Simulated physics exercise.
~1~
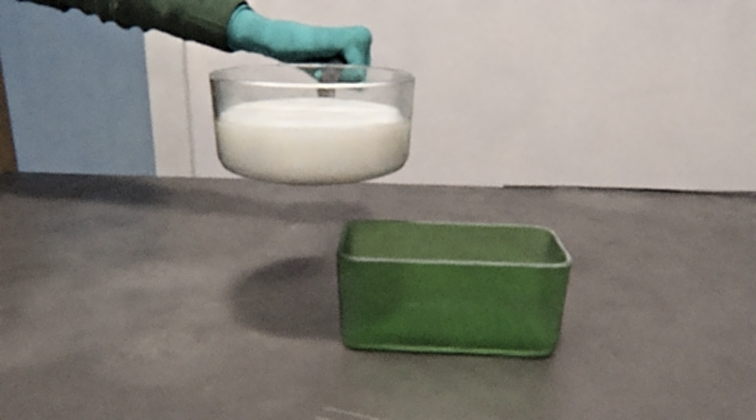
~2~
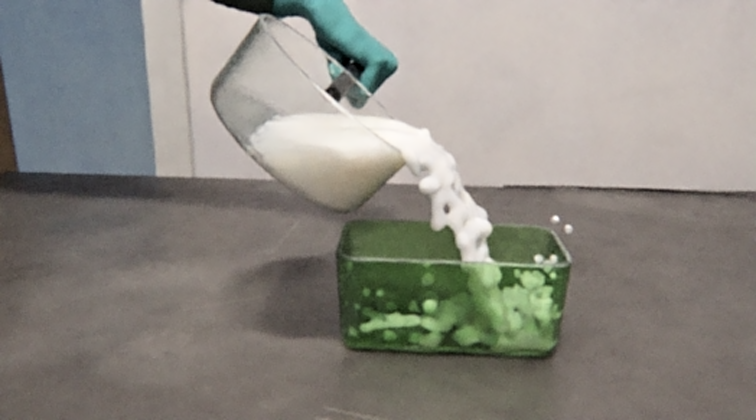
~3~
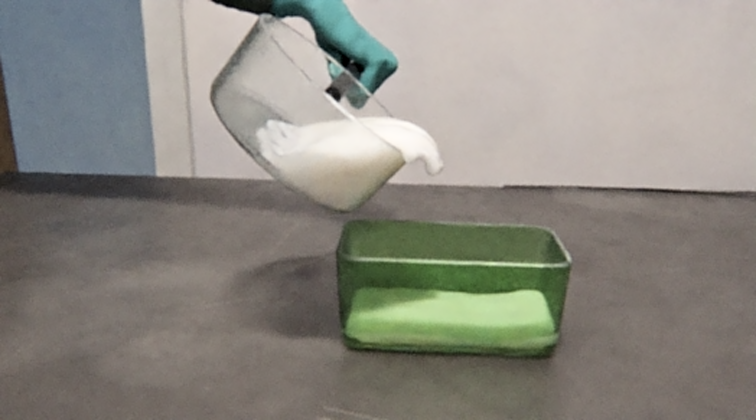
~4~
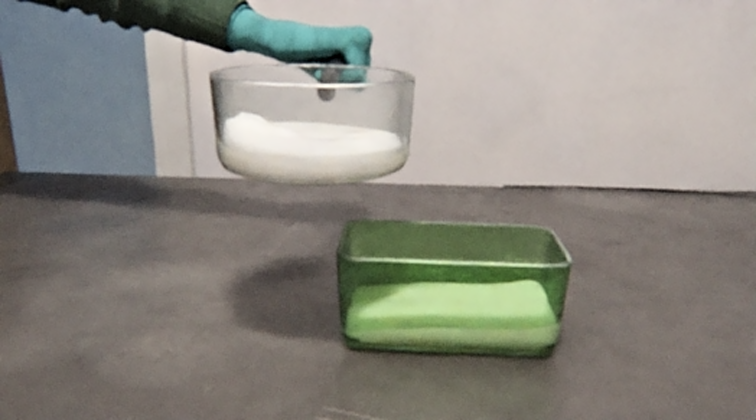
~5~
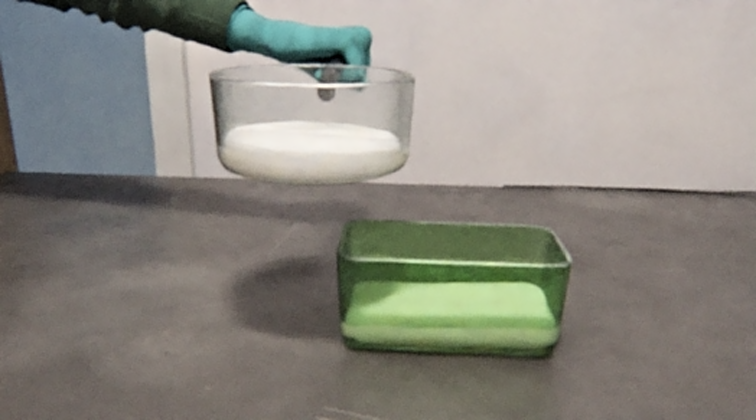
A dark grey worktop stands before a pale wall with a blue panel at the left, seen from the front and slightly above. A teal-gloved hand in a dark green sleeve holds a clear, round saucepan of milk above and to the left of an empty, see-through green food box. The hand tips the pan steeply to the right, and milk pours over the rim in a lumpy stream, splashing inside the box. The stream stops with the pan still tilted, then the hand levels it. At the end, the pan still holds some milk, while a shallow layer, tinted green, rests in the box.
